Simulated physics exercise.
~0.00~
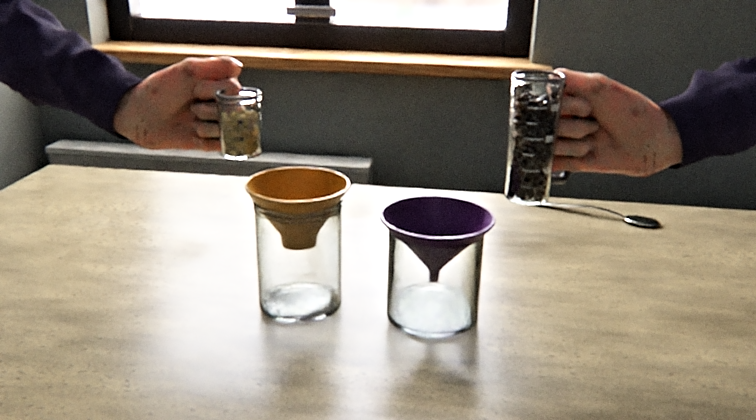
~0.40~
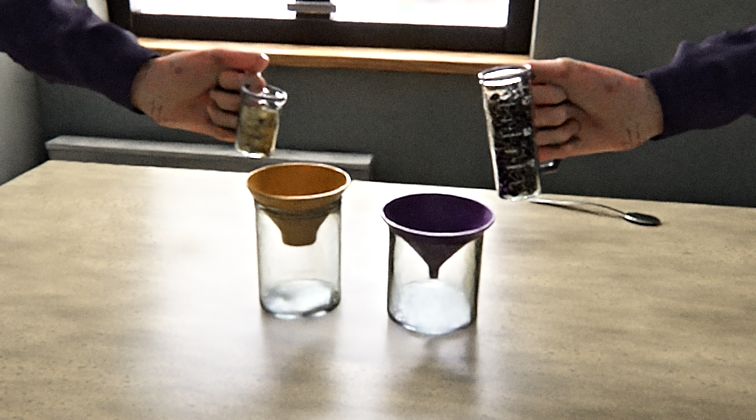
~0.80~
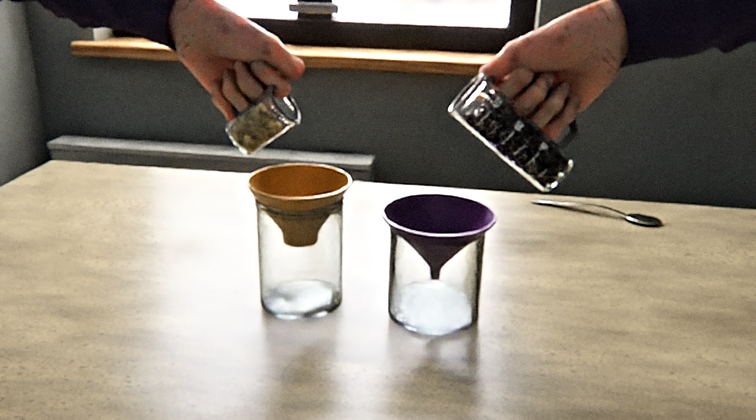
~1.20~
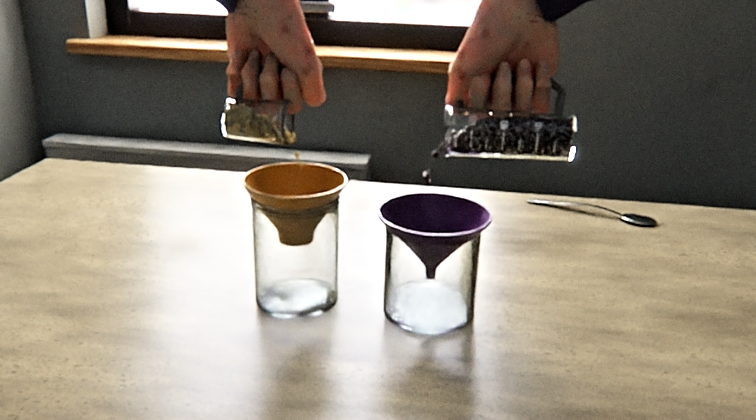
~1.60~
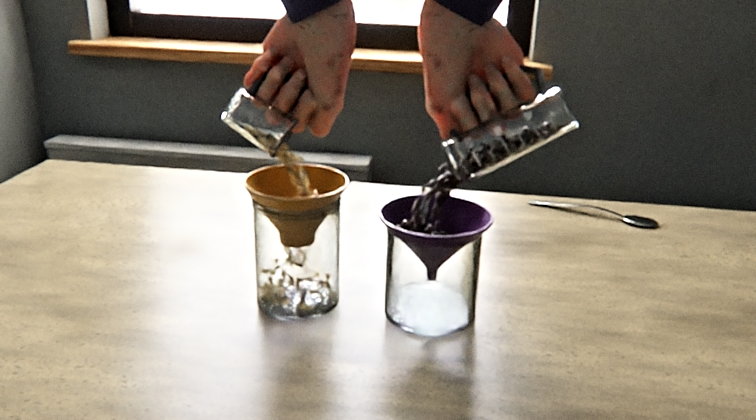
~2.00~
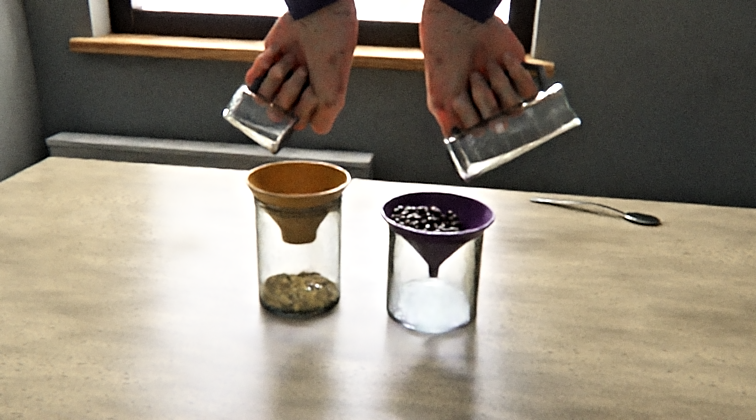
Two hands empty cups into funnels; the left drains into its jar, the right jams.
